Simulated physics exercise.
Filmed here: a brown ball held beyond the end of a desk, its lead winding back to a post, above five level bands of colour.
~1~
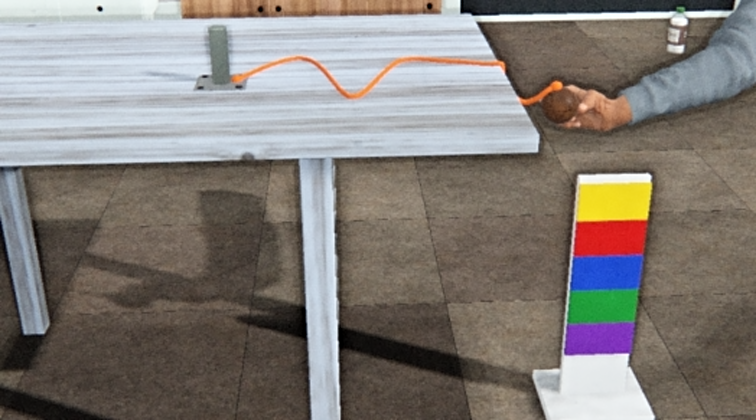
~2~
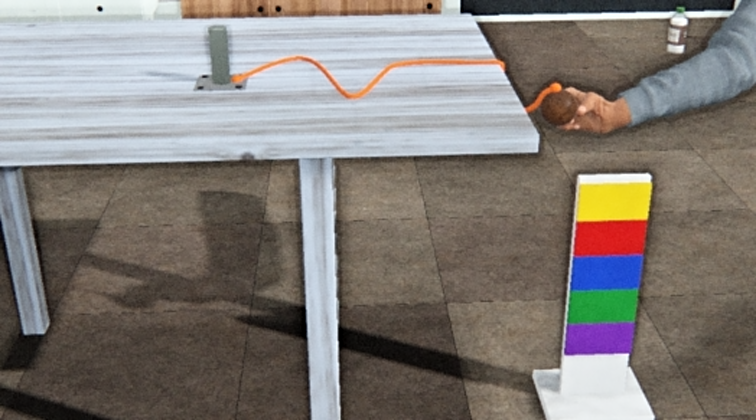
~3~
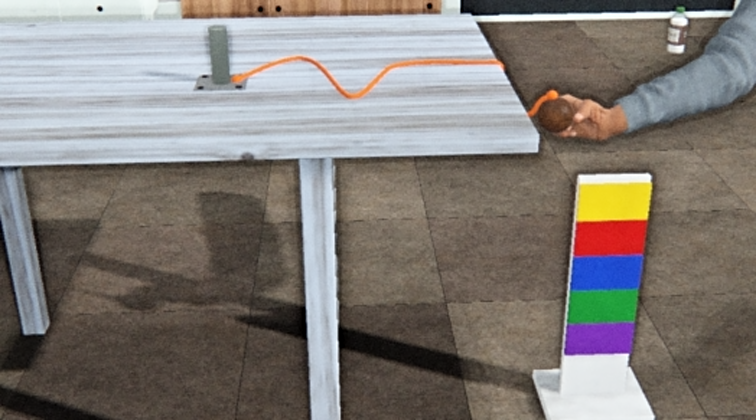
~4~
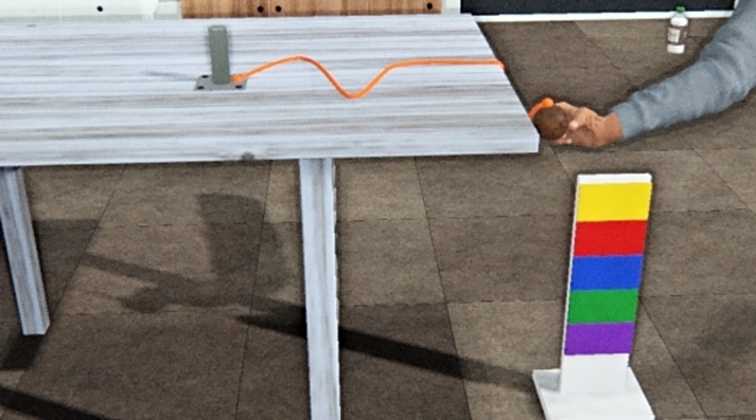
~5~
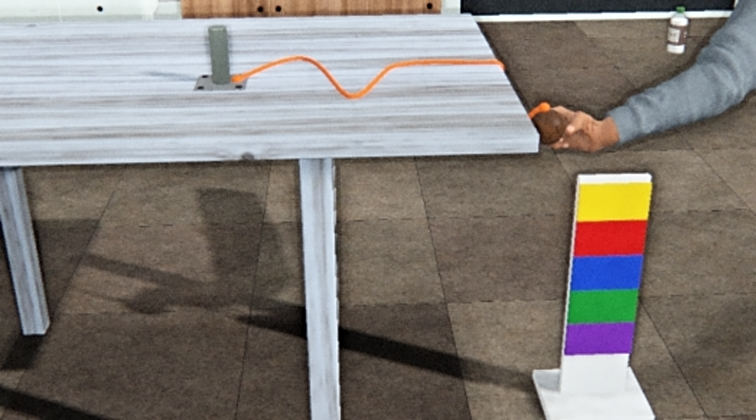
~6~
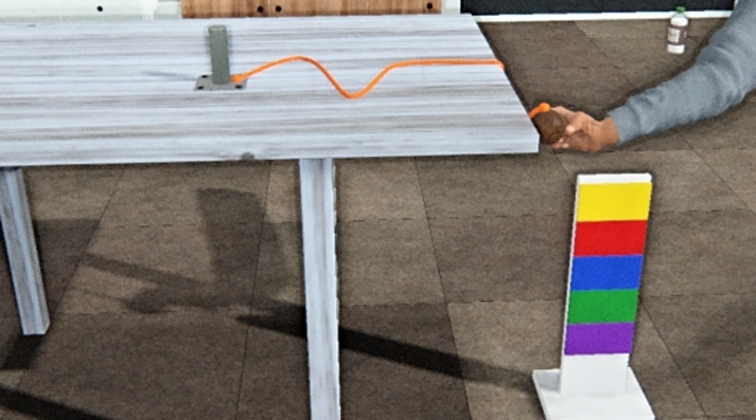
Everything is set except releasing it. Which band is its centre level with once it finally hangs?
Purple.
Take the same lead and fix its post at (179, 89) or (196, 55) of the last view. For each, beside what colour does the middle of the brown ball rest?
Result 1: Green. Result 2: Green.
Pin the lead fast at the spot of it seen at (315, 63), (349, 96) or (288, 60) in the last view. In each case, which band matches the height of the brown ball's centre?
Results, in sequence: Green / red / green.
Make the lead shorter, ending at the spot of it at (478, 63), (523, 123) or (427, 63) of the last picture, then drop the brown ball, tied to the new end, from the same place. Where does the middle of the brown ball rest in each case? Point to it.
I'd put it around (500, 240) for the first cut, (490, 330) for the second and (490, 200) for the third.
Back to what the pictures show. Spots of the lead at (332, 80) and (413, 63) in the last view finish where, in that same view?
To (423, 75) for the first and to (495, 170) for the second.
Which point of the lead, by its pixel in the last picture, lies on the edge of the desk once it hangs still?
Roughly (367, 90).
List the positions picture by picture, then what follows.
In the first frame, brown ball (559, 105); yellow (614, 203); red (610, 239); blue (607, 274); green (603, 308); purple (599, 340).
In the second frame, brown ball (558, 108); lead through (266, 67) (323, 70) (361, 94) (394, 66) (493, 64).
In the third frame, brown ball (555, 115).
In the fourth frame, brown ball (550, 122); lead through (266, 67) (323, 70) (361, 94) (396, 66) (494, 64).
In the fifth frame, brown ball (548, 127).
In the sixth frame, brown ball (547, 127); lead through (266, 67) (323, 70) (361, 94) (396, 66) (494, 64).
Soon after, ball near (485, 319); level with green.
Then, ball near (500, 342); level with purple.
At rest, ball near (485, 345); level with purple. At purple.
